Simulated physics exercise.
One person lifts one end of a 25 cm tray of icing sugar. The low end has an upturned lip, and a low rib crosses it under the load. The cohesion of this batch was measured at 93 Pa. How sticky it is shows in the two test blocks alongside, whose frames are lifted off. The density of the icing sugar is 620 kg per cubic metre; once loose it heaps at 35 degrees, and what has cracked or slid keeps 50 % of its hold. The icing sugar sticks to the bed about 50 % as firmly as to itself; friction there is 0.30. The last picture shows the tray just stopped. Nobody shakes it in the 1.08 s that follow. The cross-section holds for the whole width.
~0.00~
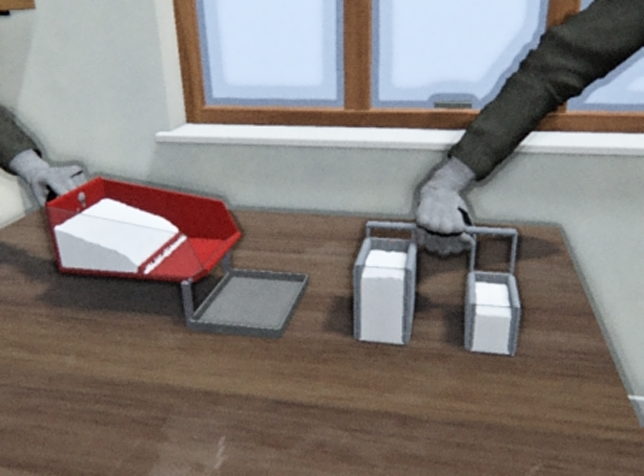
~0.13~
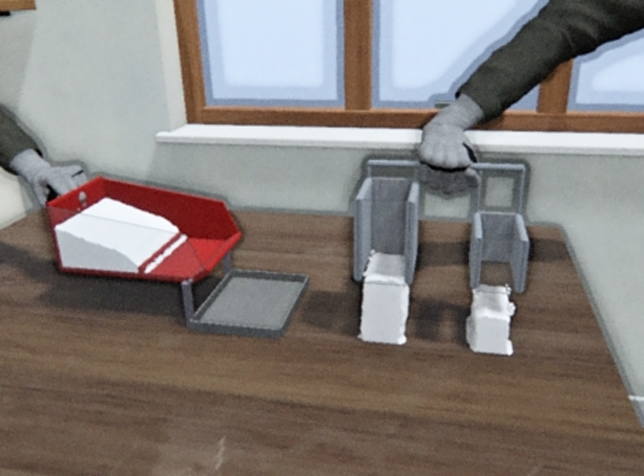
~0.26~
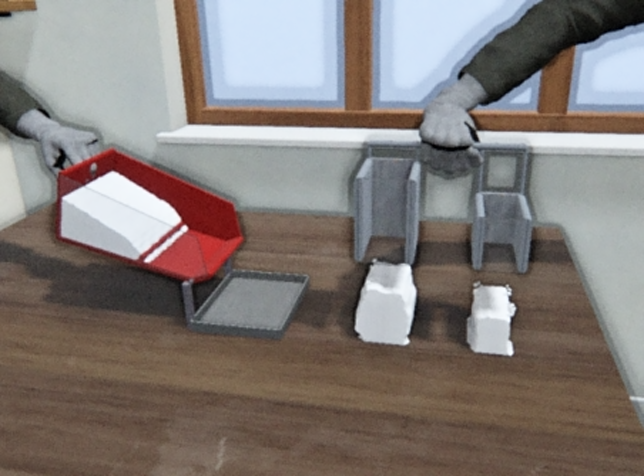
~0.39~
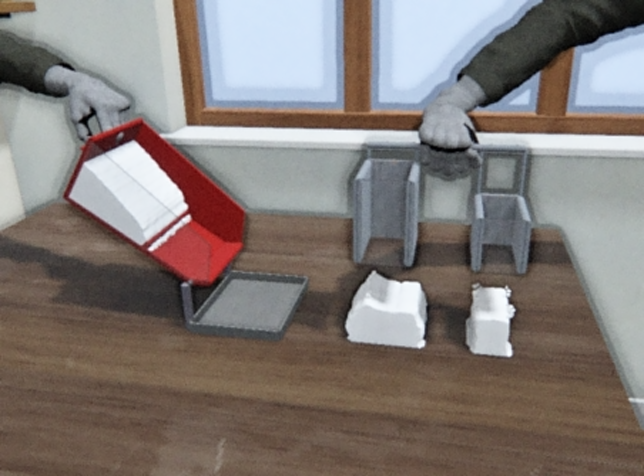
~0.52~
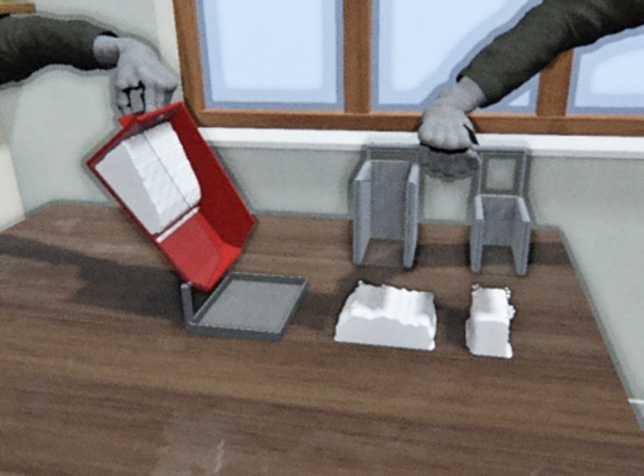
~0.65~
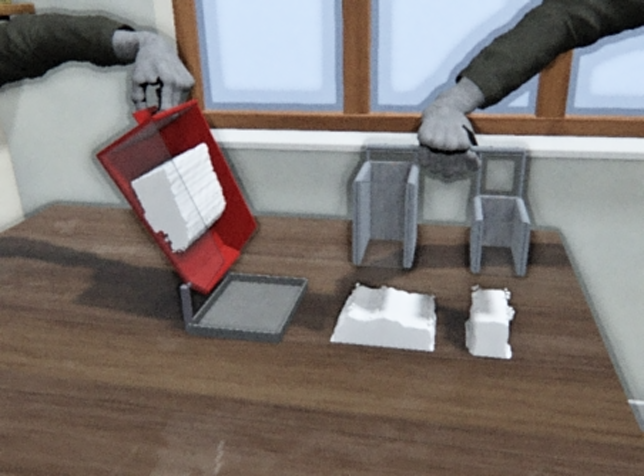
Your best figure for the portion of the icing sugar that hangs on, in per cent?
Close to 10 per cent.
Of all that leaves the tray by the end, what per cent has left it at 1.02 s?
Some 100 per cent.
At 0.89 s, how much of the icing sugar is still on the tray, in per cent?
Some 20 per cent.
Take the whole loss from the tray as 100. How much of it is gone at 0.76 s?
About 10 %.
After 0.76 s, the tilt is 59 degrees and 90 % is on the bed.
After 0.89 s, the tilt is 59 degrees and 20 % is on the bed.
After 1.02 s, the tilt is 59 degrees and 10 % is on the bed.
After 1.15 s, the tilt is 59 degrees and 10 % is on the bed.
After 1.69 s, the tilt is 59 degrees and 10 % is on the bed.
